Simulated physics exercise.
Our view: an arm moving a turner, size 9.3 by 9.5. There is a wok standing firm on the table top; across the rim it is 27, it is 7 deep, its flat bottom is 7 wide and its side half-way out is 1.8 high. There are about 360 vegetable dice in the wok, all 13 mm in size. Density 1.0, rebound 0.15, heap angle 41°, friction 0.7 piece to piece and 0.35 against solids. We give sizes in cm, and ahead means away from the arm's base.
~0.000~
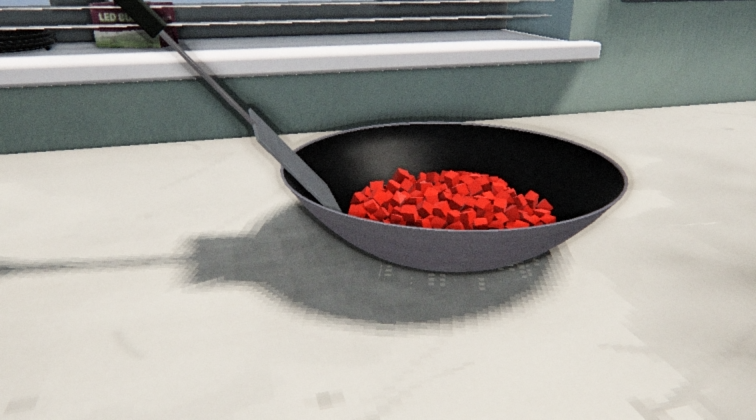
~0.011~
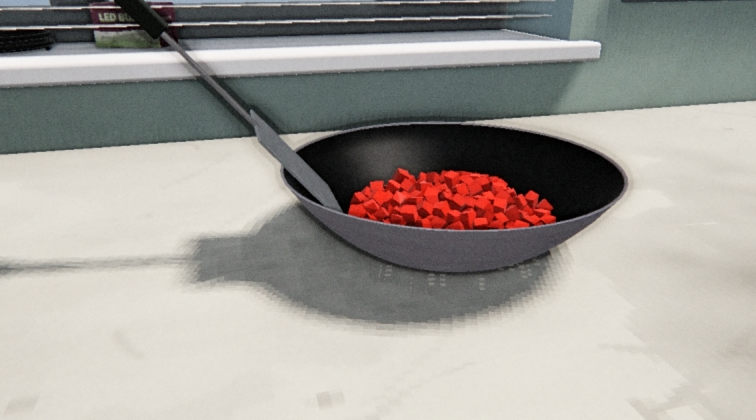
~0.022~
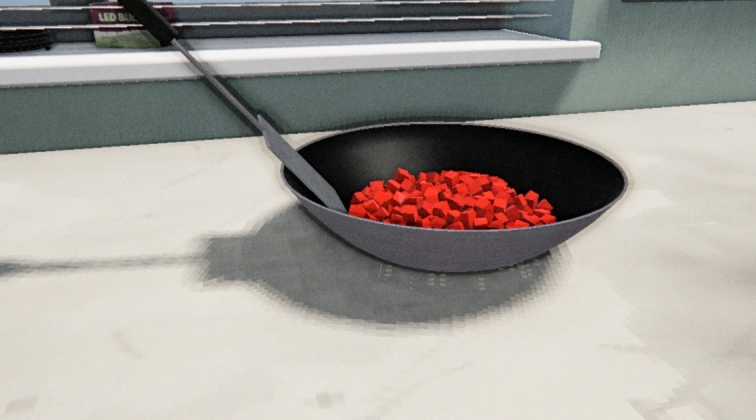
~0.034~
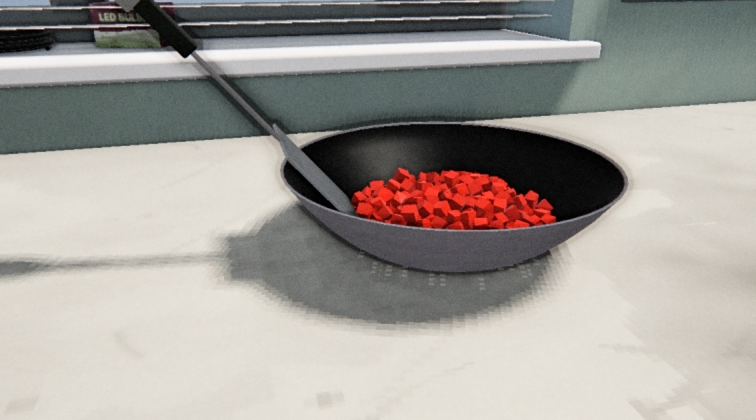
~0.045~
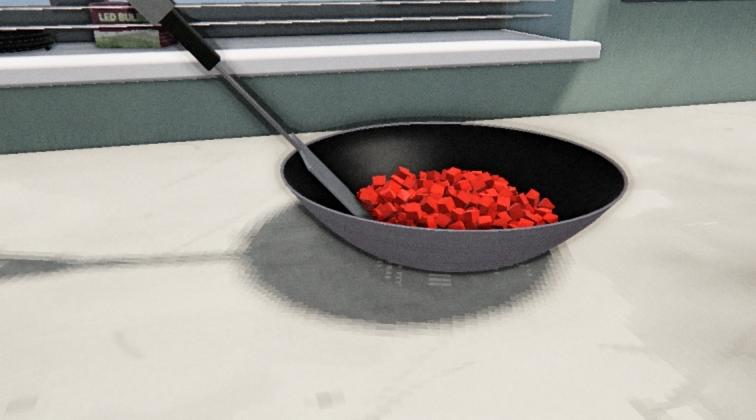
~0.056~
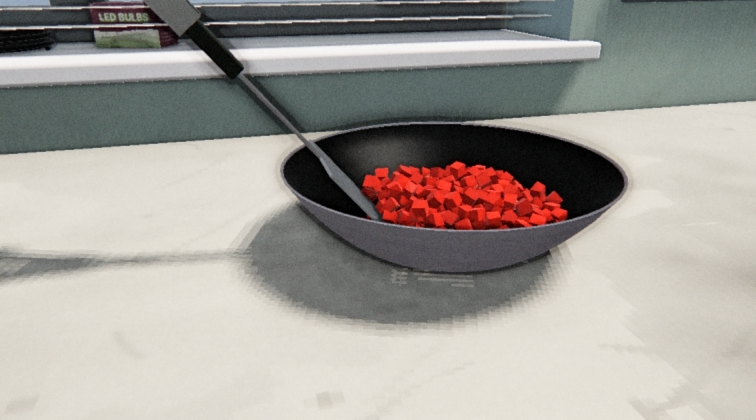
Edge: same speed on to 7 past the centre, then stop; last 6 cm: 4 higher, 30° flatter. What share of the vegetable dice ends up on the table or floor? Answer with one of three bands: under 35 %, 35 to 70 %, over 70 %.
35 to 70 %.
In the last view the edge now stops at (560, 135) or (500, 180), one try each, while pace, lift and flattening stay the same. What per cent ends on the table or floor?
Around 65 per cent for the first try and 20 per cent for the second.
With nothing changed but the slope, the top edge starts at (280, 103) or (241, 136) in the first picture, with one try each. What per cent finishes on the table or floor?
About 50 and 45 per cent.
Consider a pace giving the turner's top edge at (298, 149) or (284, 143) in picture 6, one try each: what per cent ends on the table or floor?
I'd estimate some 35 and 15 in a hundred.
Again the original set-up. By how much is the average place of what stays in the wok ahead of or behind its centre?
Roughly 3.5 cm ahead.
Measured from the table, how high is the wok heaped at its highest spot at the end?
5.5 cm.
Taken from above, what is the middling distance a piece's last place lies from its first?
Roughly 11 centimetres.
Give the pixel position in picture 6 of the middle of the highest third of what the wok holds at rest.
The centre sits close to (527, 201).
After 0.08 s, sloping 50°, highest piece 8 above the table; 363 in the wok.
After 0.11 s, sloping 42°, highest piece 9 above the table; 363 in the wok.
After 0.32 s, sloping 20°, highest piece 19 above the table; 185 in the wok, 53 on the table or floor, 125 on the blade or in flight.
After 1.38 s, sloping 20°, highest piece 5 above the table; 184 in the wok, 179 on the table or floor.
At rest, 184 in the wok, 179 on the table or floor. That is 49 % on the table or floor.
